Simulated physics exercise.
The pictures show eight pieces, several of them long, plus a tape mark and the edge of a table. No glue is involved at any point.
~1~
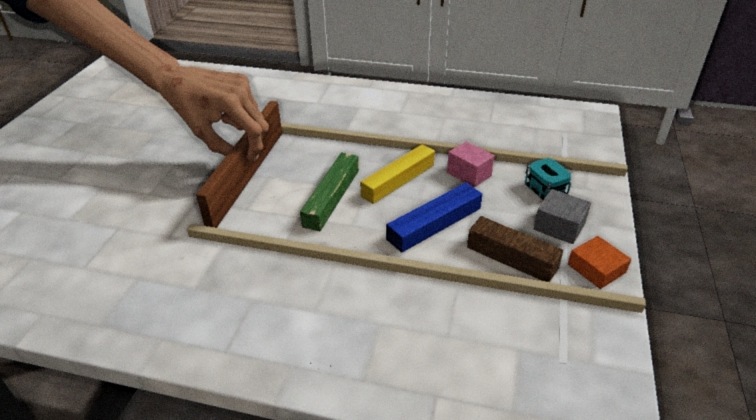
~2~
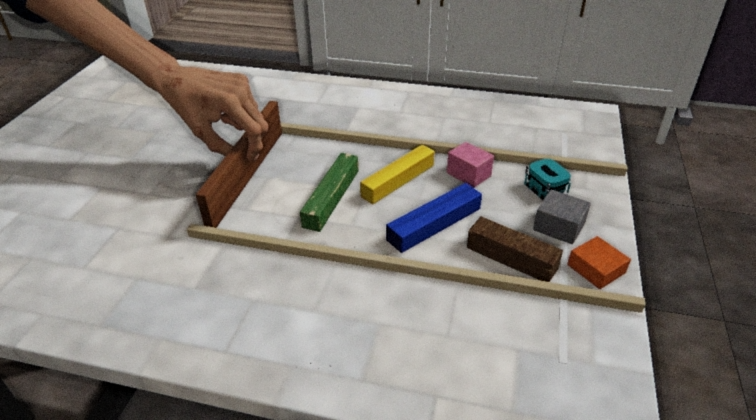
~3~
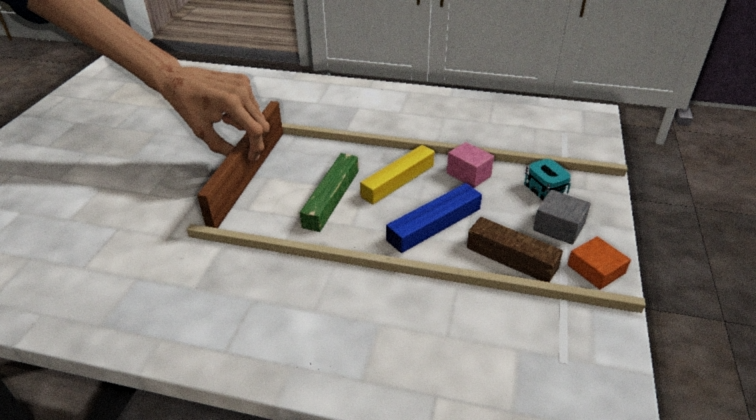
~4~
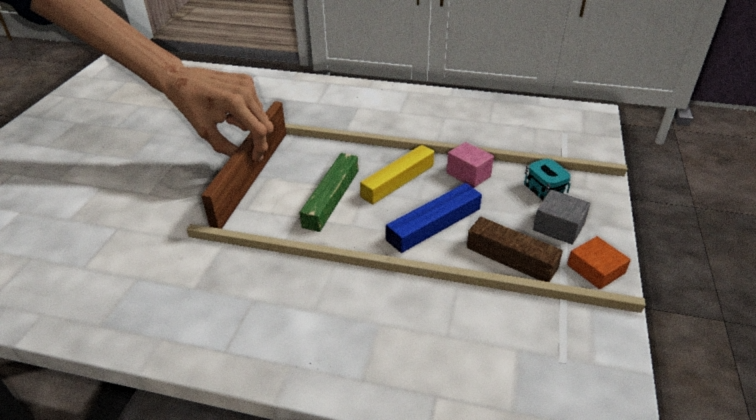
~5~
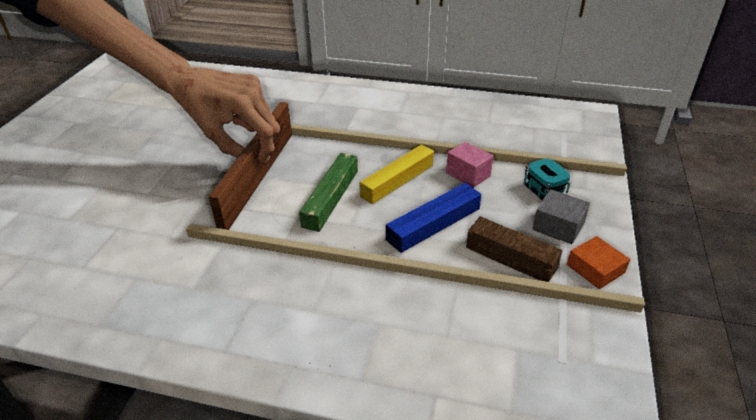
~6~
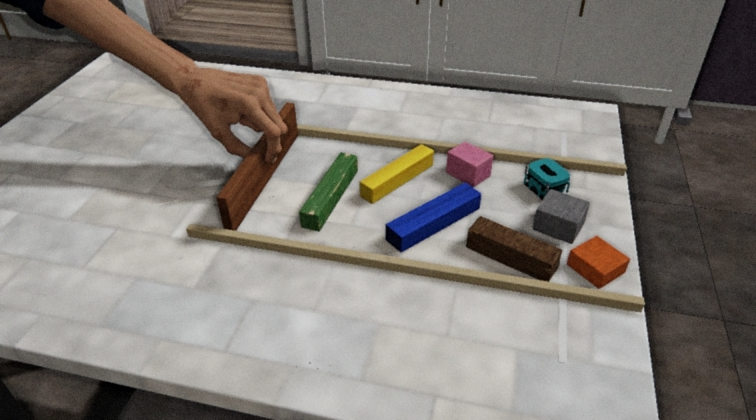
Hand sliding an upright wooden board slightly right between two rails toward eight separate coloured pieces lying still on a tabletop.
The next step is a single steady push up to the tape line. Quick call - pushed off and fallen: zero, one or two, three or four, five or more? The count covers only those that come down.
Call: Three or four.
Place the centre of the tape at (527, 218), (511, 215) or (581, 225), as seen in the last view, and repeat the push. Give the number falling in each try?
It would be 1, then 0, then 5.
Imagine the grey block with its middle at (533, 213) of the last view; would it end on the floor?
In that case it goes down.
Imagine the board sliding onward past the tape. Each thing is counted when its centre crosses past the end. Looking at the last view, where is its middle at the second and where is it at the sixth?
First roughly (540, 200), later roughly (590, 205).
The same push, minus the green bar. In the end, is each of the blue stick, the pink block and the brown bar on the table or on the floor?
Taking them one by one, the blue stick holds its spot, the pink block holds its spot and the brown bar drops away.
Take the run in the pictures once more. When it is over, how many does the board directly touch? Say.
Tally at the end: 1.
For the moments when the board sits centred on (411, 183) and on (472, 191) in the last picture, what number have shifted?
Answer - first 4, then 8.
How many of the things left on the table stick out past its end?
Count of overhanging things: 3.
Soon after, none off yet; orange block at rest near (598, 262); grey block at rest near (561, 216); turquoise case at rest near (547, 180).
After that, none off yet; orange block displaced about its own width near (645, 261); grey block displaced about its own width near (611, 226); turquoise case displaced about its own width near (608, 193).
In the end, the number that fall off is three or four; gone, brown bar, grey block and orange block.
